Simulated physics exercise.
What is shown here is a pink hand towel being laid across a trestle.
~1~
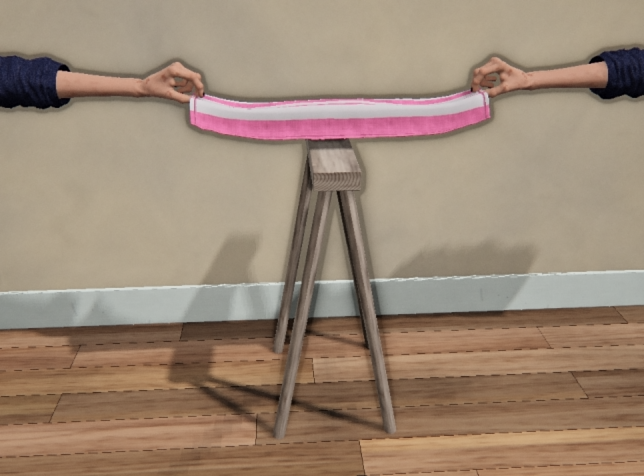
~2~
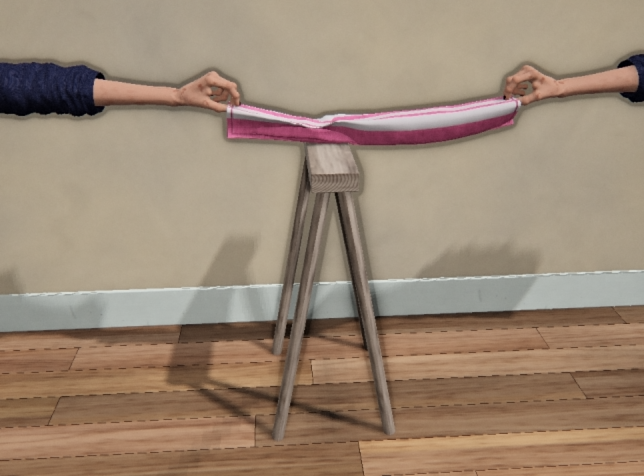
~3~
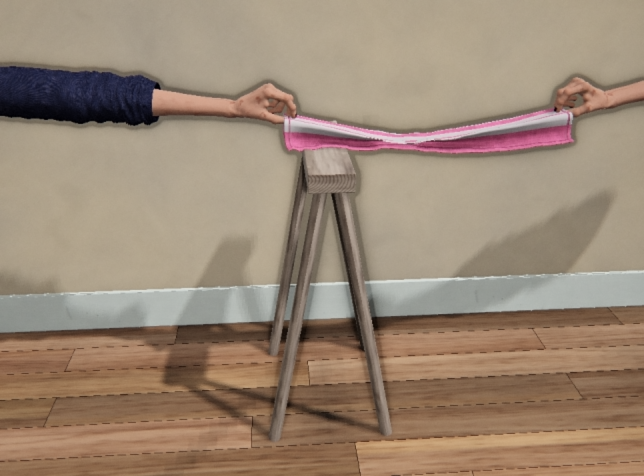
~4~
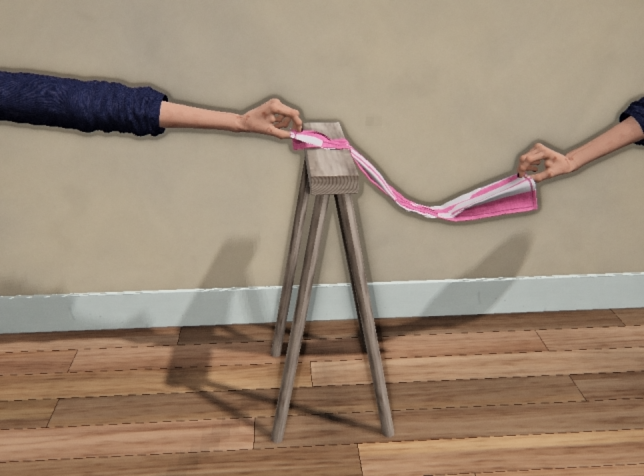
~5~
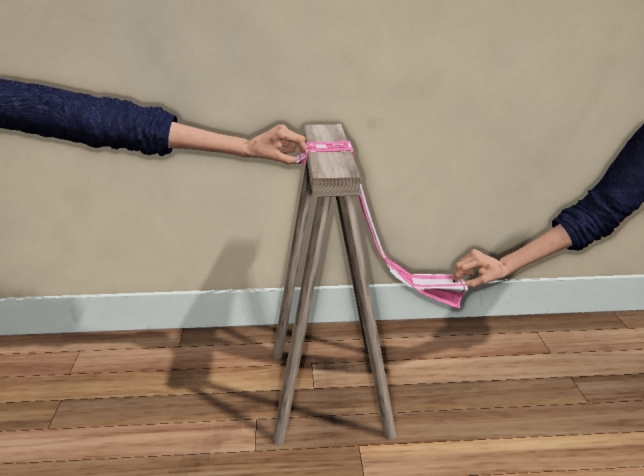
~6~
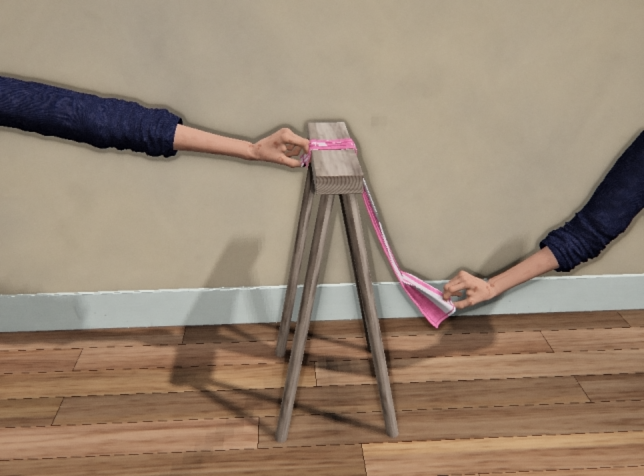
A pink and white hand towel, stretched between two hands, moved rightward above a wooden trestle, then was laid across its top as the right hand drew the longer end down the right side.
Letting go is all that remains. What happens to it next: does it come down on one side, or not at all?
It comes down on the right.
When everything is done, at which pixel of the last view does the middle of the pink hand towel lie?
When everything stops, it lies at (375, 388) in the last picture.
Then, 0.38 s past the final frame, hand towel clear of the top and falling near (376, 312).
Then, 0.66 s past the final frame, hand towel in a heap on the floor near (375, 388).
When it is over, hand towel in a heap on the floor near (375, 388). The pink hand towel is pulled rightwards.
